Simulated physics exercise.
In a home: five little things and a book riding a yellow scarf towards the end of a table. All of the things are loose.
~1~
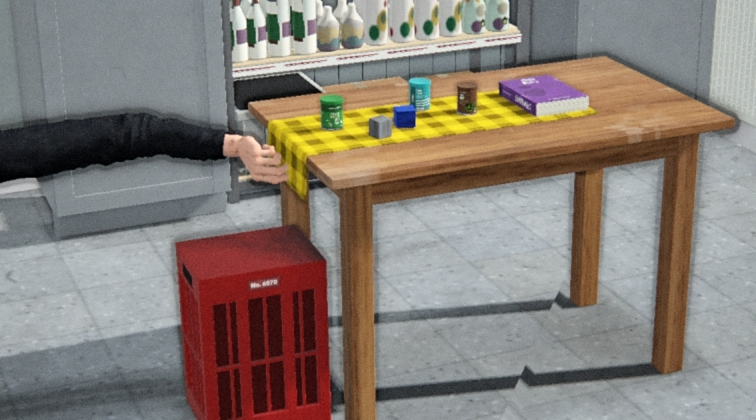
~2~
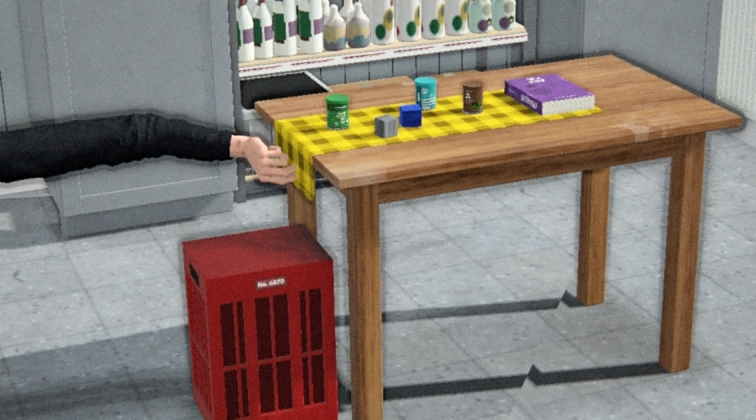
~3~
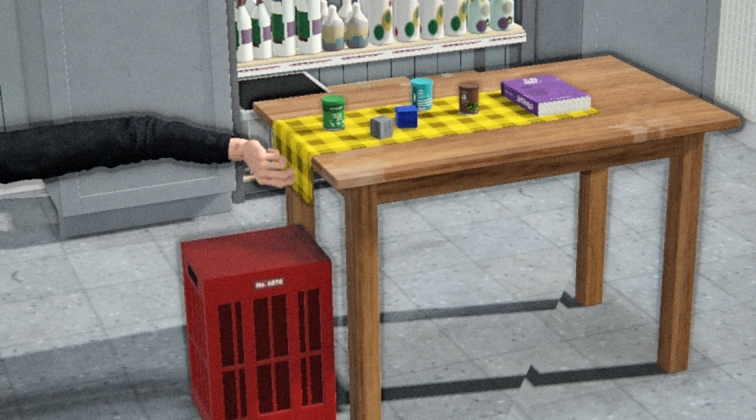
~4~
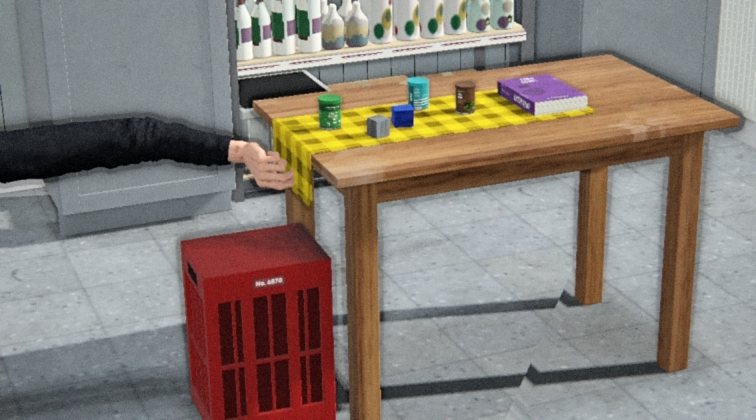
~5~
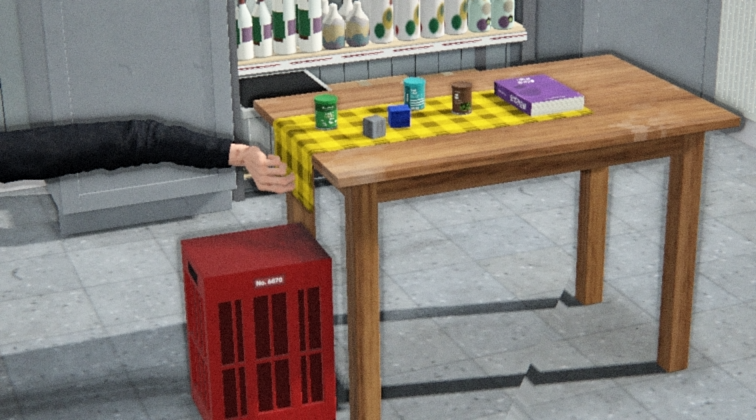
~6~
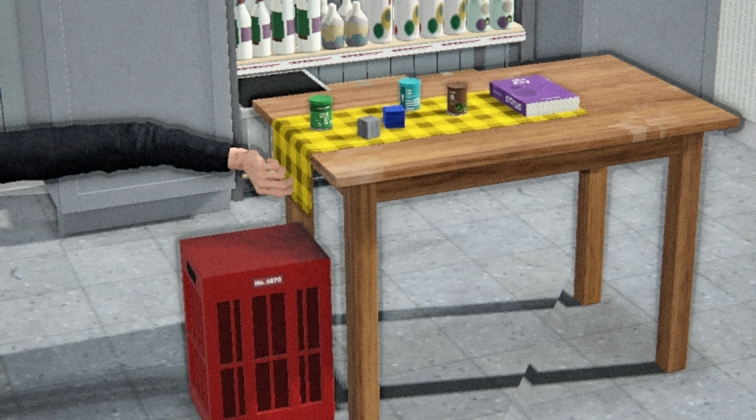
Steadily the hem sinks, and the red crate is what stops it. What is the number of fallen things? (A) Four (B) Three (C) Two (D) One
One (D).
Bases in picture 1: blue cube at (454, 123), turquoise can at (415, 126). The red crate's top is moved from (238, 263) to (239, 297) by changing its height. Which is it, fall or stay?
Outcome for the blue cube: It stays. Outcome for the turquoise can: It stays.
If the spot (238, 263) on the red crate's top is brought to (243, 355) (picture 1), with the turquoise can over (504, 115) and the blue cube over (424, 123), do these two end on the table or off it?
Result: Turquoise can still there, blue cube gone.
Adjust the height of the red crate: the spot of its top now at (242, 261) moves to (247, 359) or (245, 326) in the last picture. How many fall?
You'd get 4 and then 3.
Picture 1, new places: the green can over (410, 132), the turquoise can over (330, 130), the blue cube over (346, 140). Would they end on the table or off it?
The green can stays on, the turquoise can goes over, the blue cube falls.
Soon after, hem on the crate; green can gone.
At rest, hem on the crate; green can gone. The answer is one.
